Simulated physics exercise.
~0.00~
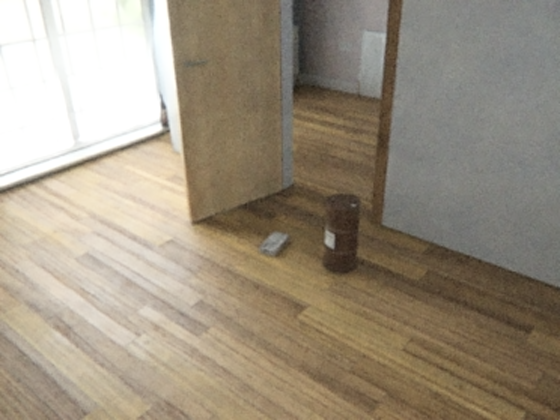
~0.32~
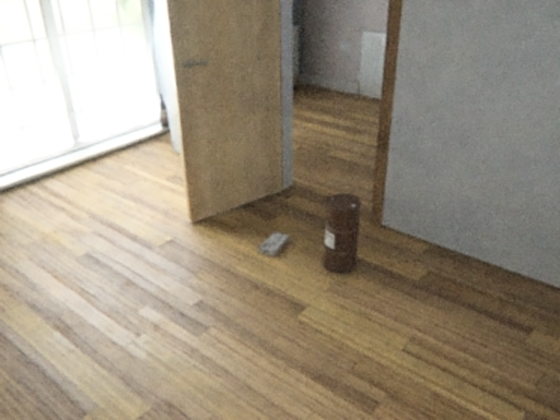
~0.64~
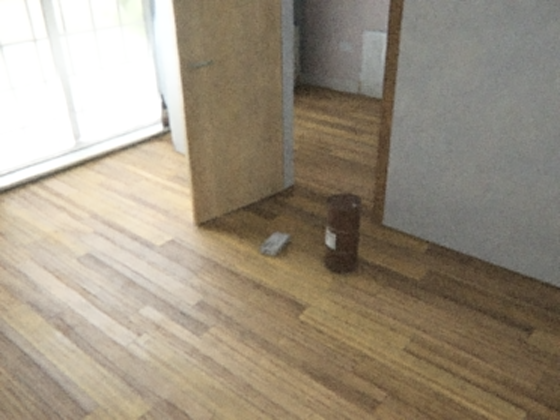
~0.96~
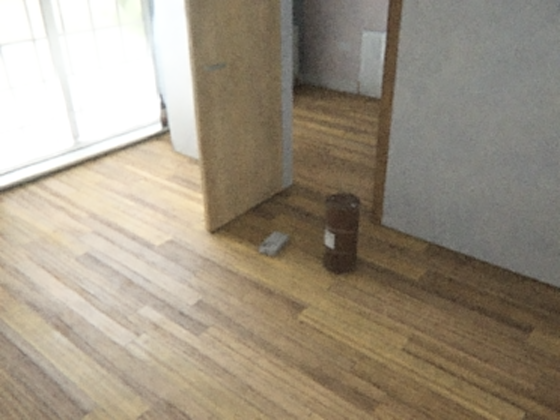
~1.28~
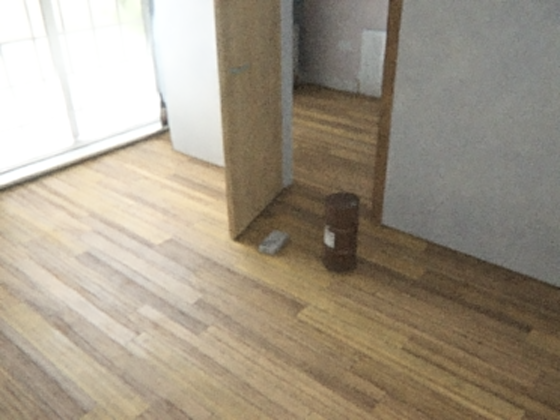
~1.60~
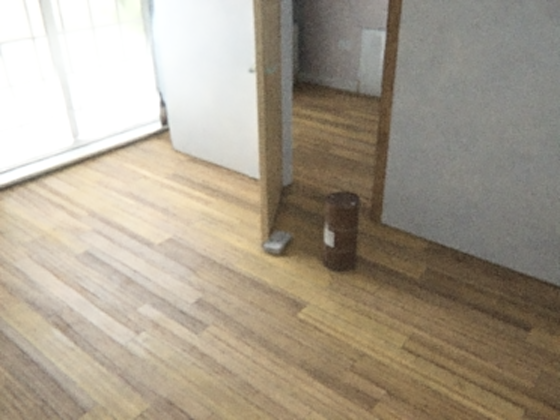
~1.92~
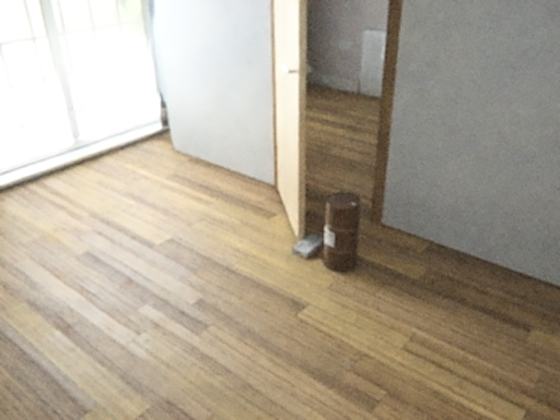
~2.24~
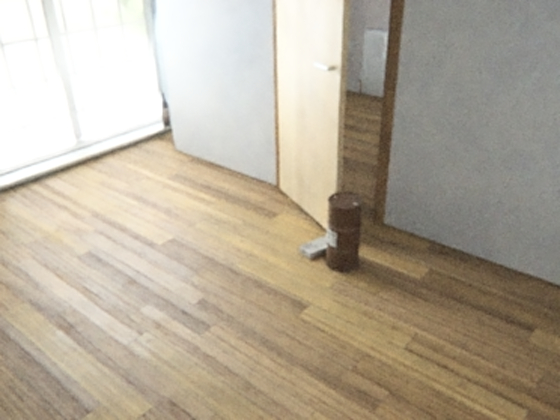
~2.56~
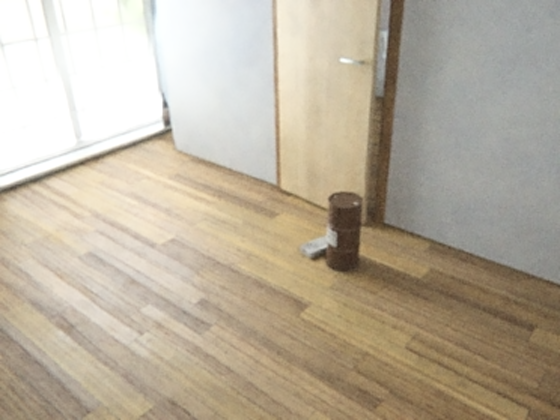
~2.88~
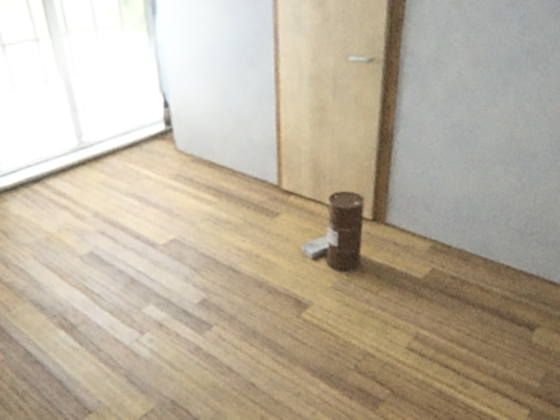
In a wood-floored room, a door swings shut, nudging a small packet right beside a brown canister.
